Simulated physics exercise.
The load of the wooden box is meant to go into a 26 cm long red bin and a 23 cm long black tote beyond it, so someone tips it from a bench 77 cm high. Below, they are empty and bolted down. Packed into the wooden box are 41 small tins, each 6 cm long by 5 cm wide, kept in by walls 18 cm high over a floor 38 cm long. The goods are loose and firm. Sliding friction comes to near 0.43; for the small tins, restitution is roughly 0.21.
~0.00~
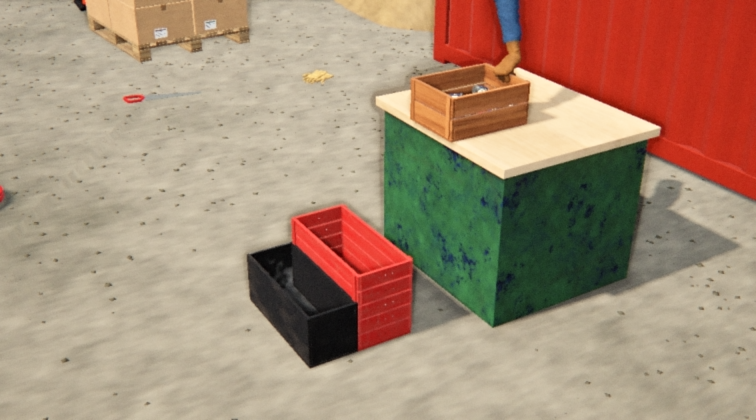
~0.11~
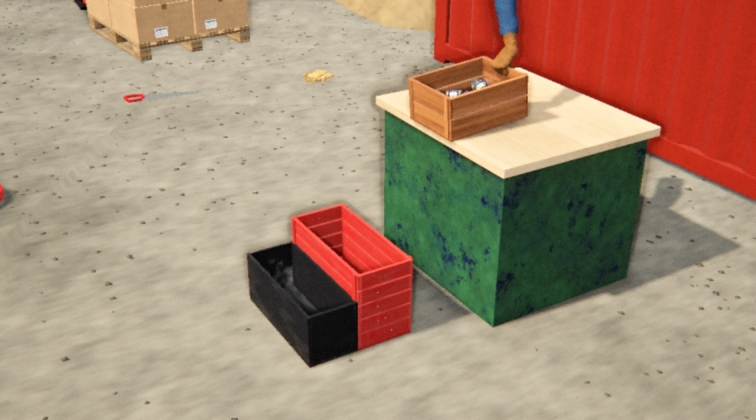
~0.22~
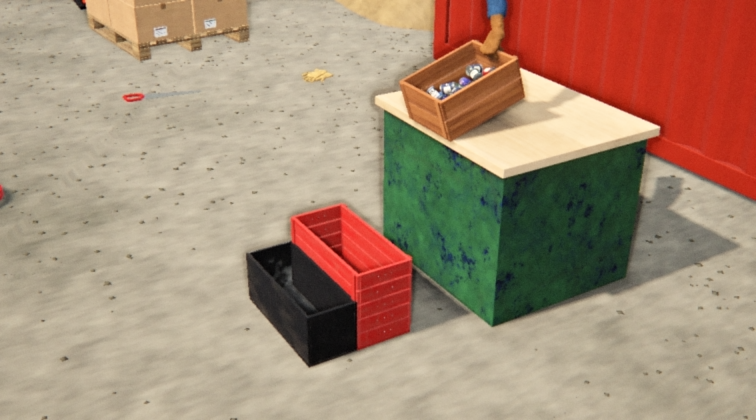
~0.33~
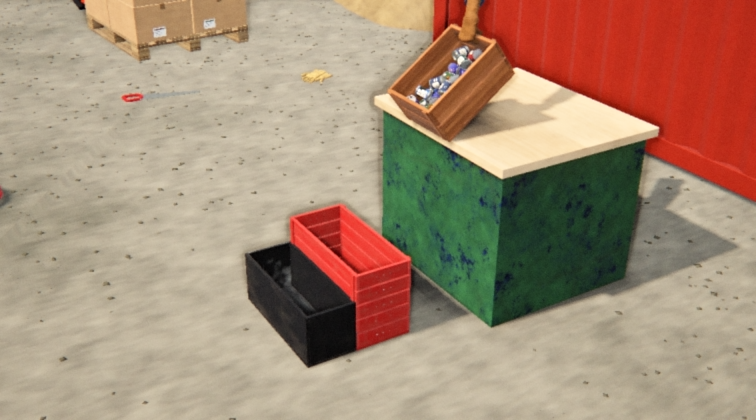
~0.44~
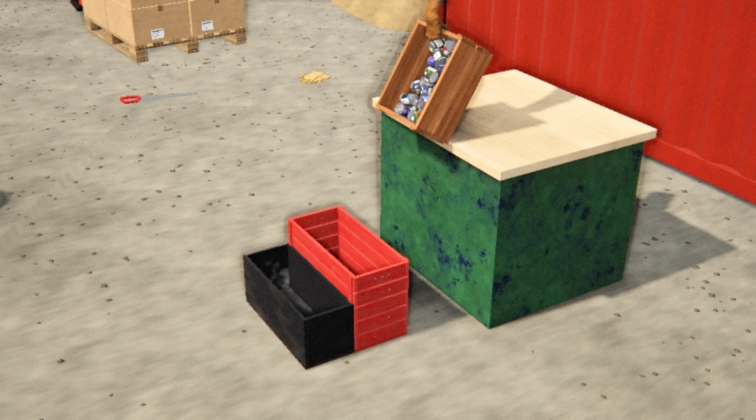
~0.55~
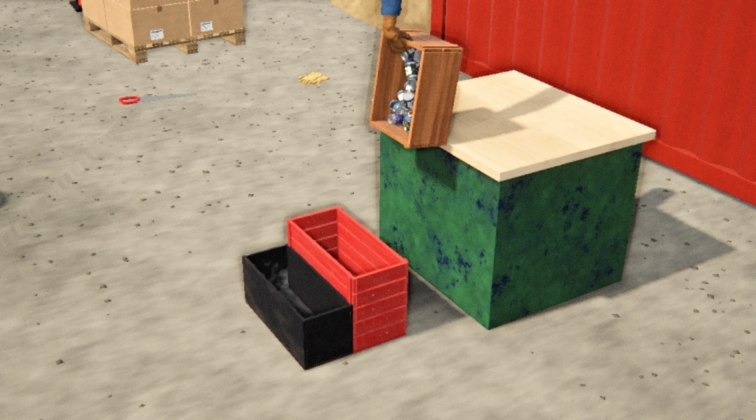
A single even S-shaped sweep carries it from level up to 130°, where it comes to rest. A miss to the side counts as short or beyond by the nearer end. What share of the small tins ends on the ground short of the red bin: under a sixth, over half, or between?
The ground short of the red bin ends up holding under one sixth of them.
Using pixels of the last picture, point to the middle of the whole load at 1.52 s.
Estimated centre in the last picture: (344, 302).
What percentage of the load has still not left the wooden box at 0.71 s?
Some 90 per cent, more or less.
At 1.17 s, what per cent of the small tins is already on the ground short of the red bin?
Share at that moment: About 0 %.
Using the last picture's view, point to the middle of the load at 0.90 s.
Around (369, 172).
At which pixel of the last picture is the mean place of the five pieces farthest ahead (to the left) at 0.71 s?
Around (378, 141).
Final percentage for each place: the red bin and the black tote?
The shares come out near 80 and 5 in a hundred.
After 0.71 s, tilt 110°; 37 still in the wooden box and 4 in the air.
After 0.90 s, tilt 129°; 14 still in the wooden box, 4 in the red bin and 23 in the air.
After 1.17 s, tilt 130°; 28 in the red bin, 3 in the black tote and 10 in the air.
Outcome (at 1.52 s), 33 in the red bin, 3 in the black tote, 3 on the ground short of the red bin and 2 on the ground beyond the black tote. Asked share, 3 of 41, 7 per cent.
